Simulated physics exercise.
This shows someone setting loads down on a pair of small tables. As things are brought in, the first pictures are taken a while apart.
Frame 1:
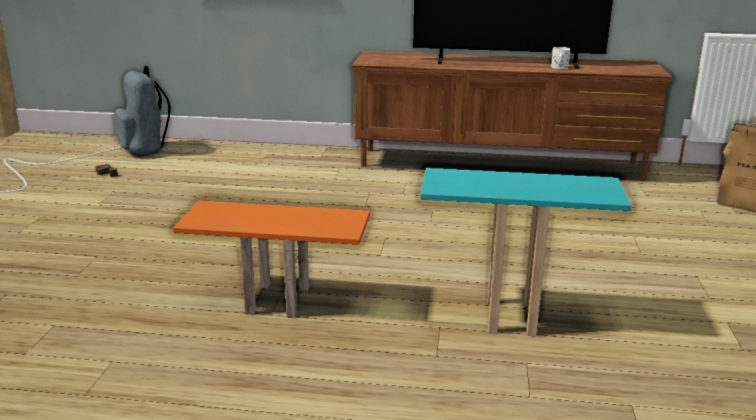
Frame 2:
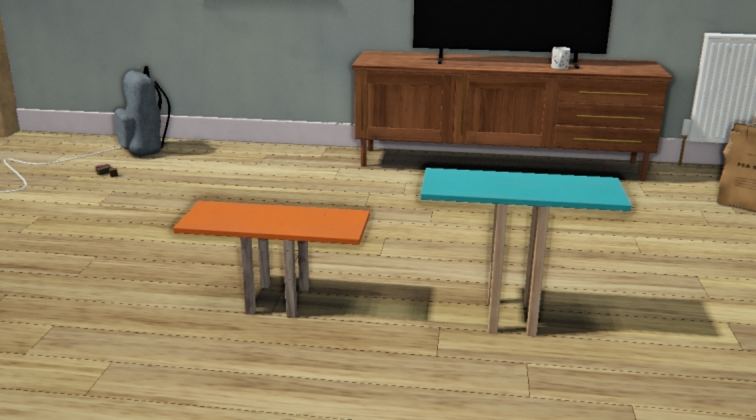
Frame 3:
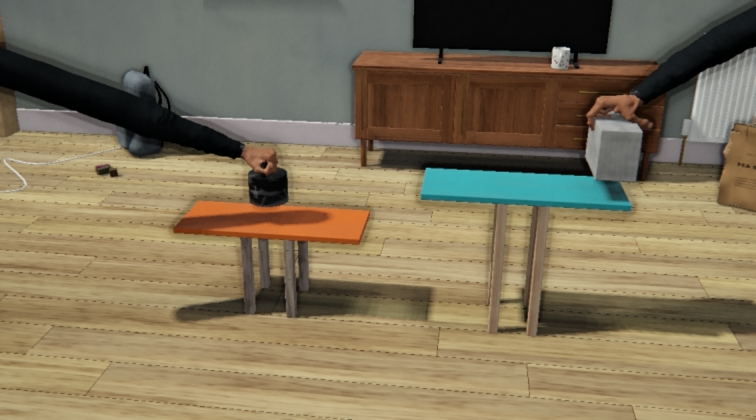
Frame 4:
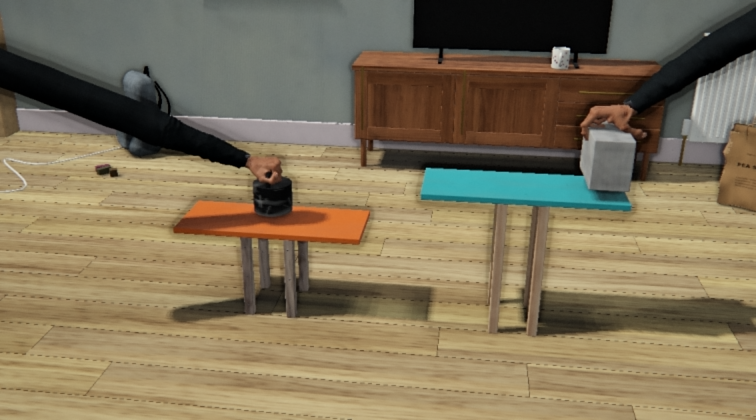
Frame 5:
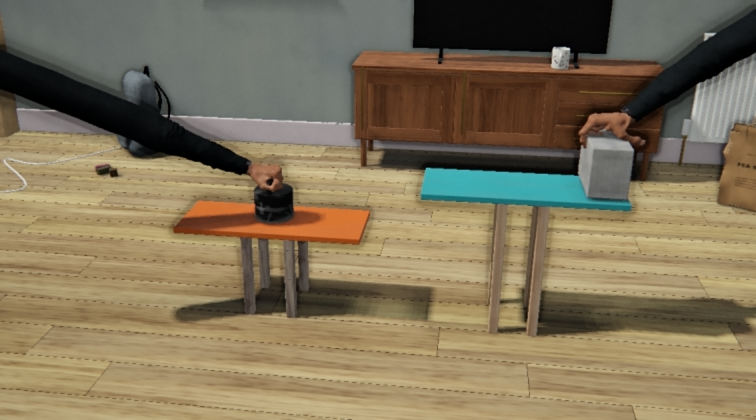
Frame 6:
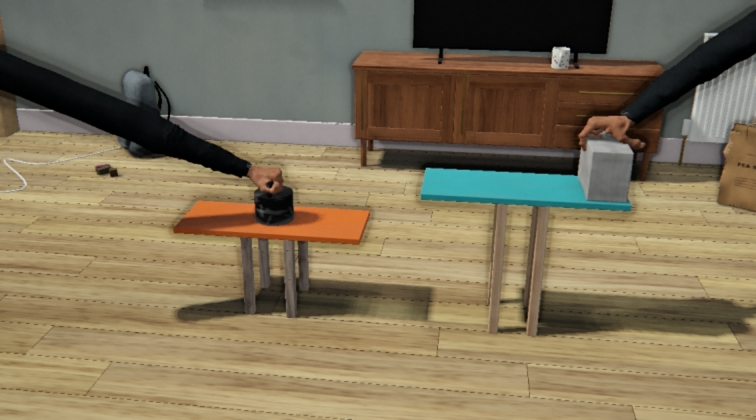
Two hands came in from either side, the left one lowering a dark round object onto the orange table and the right one setting a grey block on the turquoise table's right end, both still holding on.
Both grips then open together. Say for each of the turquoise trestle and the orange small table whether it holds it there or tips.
One by one: Turquoise trestle - tips; orange small table - holds it.
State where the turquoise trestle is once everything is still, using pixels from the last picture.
(660, 251).
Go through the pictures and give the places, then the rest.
The first picture shows turquoise trestle (522, 189); orange small table (275, 222).
The second picture shows orange small table (275, 222).
The third picture shows still on the way; turquoise trestle (522, 189); right slab (613, 145).
The fourth picture shows still on the way; orange small table (275, 222); left weight (273, 196).
The fifth picture shows still on the way; turquoise trestle (522, 189); right slab (605, 163).
The sixth picture shows in place, still held; turquoise trestle (522, 189); orange small table (275, 222); left weight (274, 205).
Then, 0.50 s past the last view, turquoise trestle leaning 29° off how it started near (598, 199); orange small table at rest near (275, 222).
Finally, the turquoise trestle overbalances, near (660, 251); the orange small table holds firm, near (275, 222).
